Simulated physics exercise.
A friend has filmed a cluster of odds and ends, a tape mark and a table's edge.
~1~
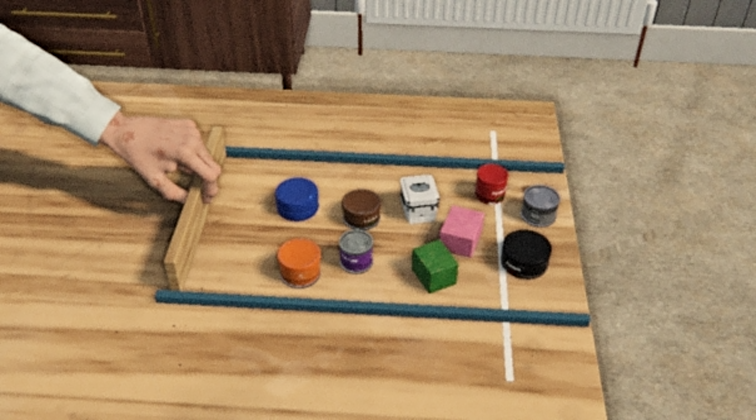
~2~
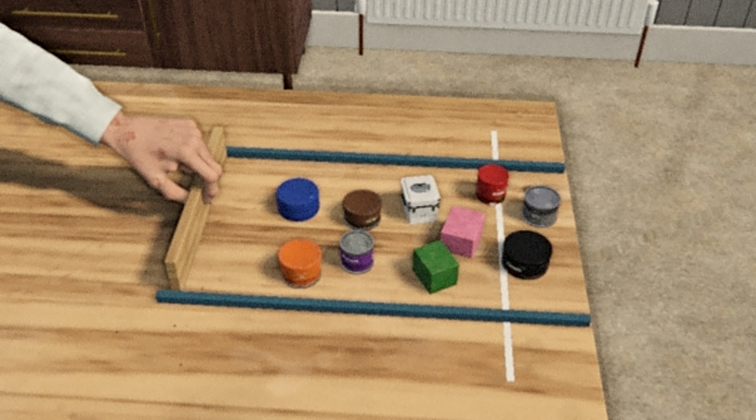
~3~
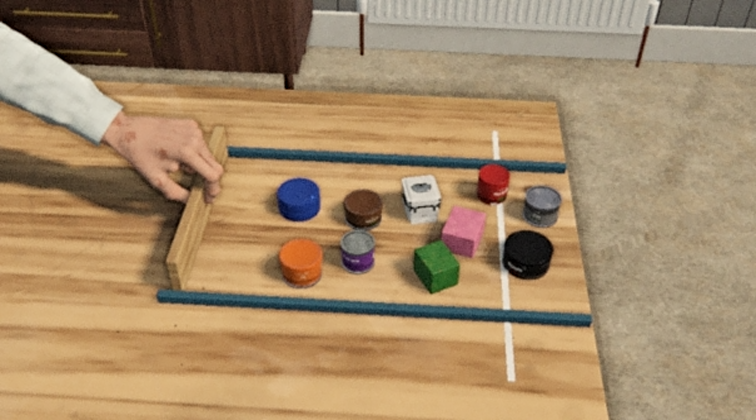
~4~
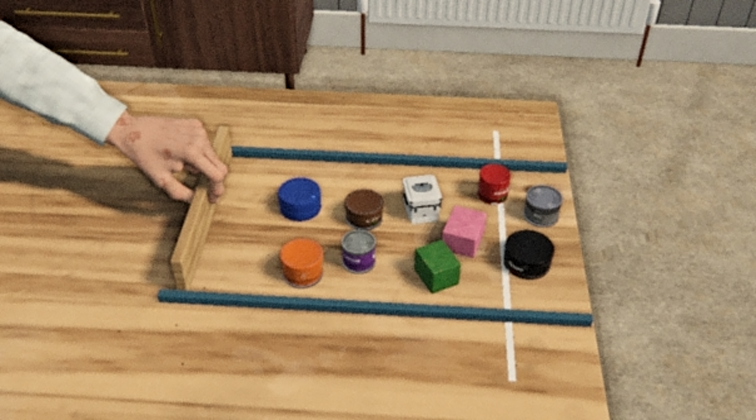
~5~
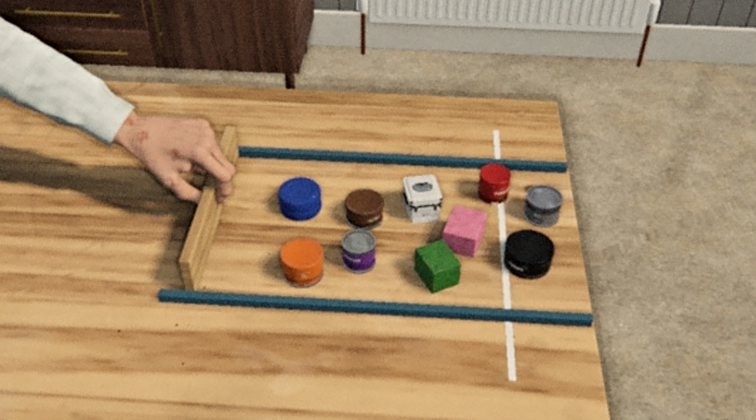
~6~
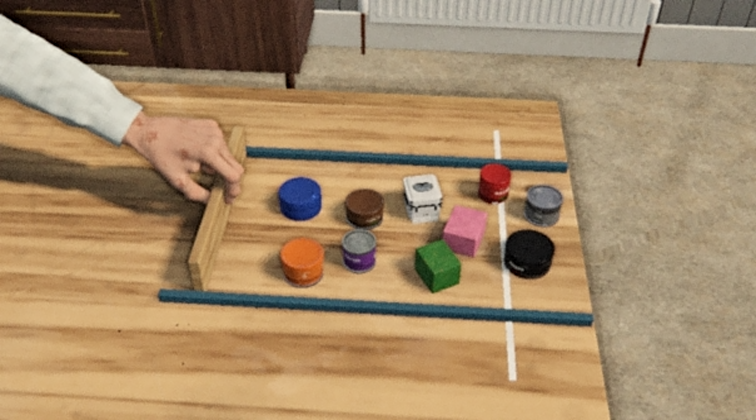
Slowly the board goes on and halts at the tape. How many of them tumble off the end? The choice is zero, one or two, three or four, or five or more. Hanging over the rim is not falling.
The number that fall off is one or two.
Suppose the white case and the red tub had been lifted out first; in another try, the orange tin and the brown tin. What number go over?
First 1, then 0.
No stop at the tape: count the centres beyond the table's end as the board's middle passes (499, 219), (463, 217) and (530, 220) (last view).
In that order 1, 0 and 4.
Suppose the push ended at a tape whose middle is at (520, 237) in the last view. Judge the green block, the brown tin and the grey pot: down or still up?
The green block is kept; the brown tin is kept; the grey pot goes over.
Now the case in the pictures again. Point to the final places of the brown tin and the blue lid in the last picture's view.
The brown tin at (524, 232), the blue lid at (523, 204).
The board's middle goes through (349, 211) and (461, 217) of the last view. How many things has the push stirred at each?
First 5, then 9.
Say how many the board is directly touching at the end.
That makes 4.
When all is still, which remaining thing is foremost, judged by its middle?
Foremost is the red tub.
A little later, none off yet; grey pot at rest near (543, 206); black tub at rest near (529, 254); red tub at rest near (494, 184).
Next, none off yet; grey pot at rest near (543, 206); black tub at rest near (530, 255); red tub moving near (501, 182).
When it is over, the number that fall off is one or two; down, black tub.
